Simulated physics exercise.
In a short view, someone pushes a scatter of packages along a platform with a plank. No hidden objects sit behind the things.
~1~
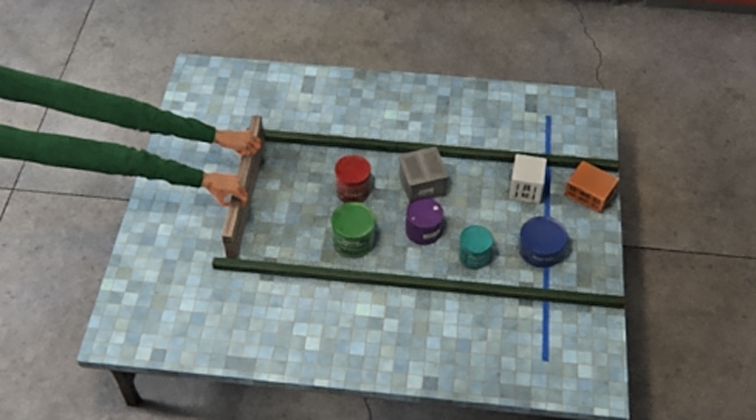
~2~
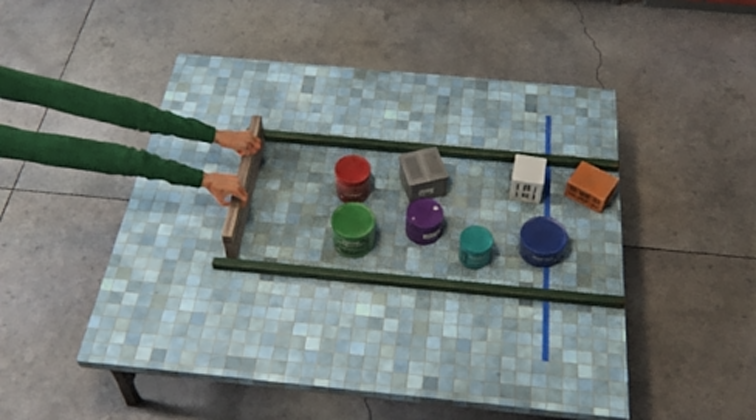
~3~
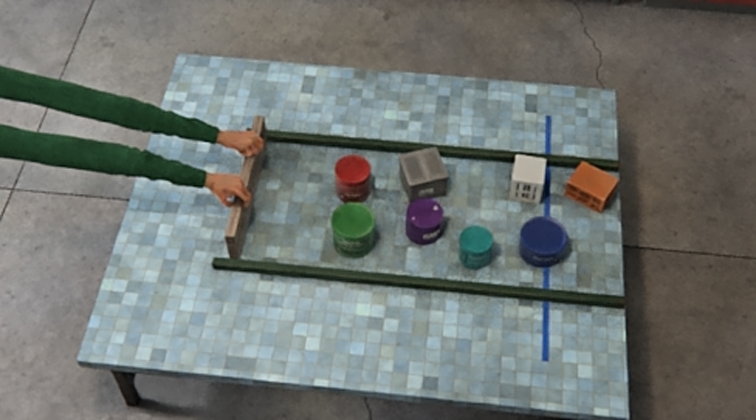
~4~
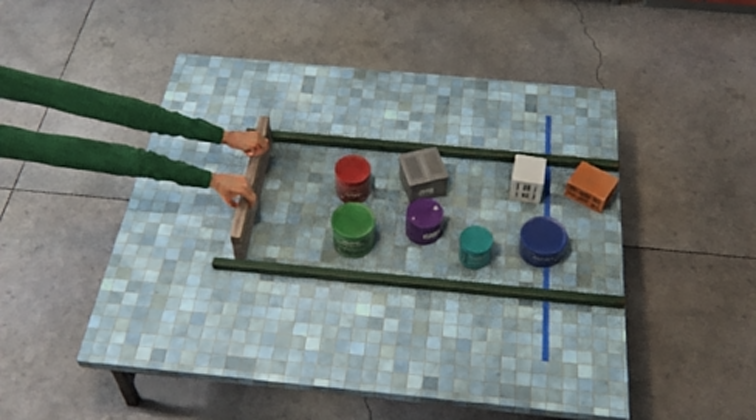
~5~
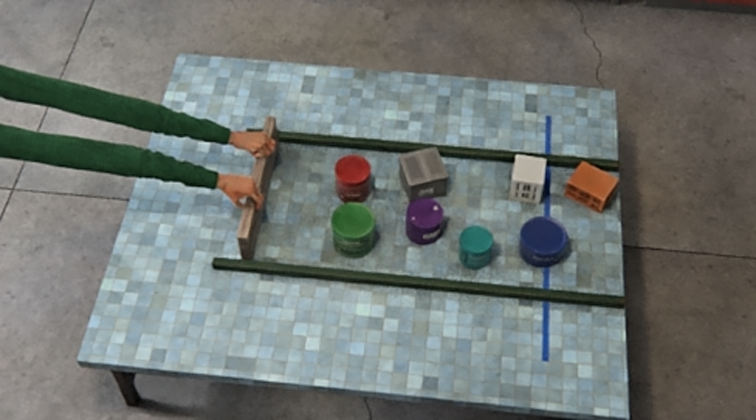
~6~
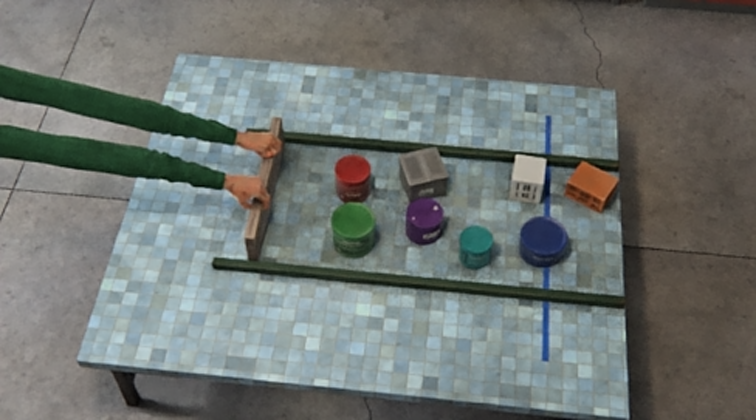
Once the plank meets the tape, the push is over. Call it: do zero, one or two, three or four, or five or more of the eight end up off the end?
One or two end up off it.
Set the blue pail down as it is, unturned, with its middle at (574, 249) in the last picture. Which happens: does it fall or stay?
In that case it never drops.
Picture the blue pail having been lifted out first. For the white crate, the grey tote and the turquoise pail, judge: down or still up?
Outcome: White crate is not lost; grey tote is not lost; turquoise pail is not lost.
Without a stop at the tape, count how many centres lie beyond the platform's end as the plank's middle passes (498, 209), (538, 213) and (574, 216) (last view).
Per position: 0 / 1 / 4.
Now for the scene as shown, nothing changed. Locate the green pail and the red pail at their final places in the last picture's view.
About (571, 255), and the other about (567, 202).
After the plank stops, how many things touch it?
3 of them.
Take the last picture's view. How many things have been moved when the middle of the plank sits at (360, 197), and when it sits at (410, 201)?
That makes 2 at the first spot and 4 at the second.
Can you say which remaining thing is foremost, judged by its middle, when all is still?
Answer: The blue pail.
A little later, none off yet; orange crate at rest near (591, 187); blue pail at rest near (542, 242); white crate at rest near (528, 179).
When it is over, the number that fall off is one or two; down, orange crate.
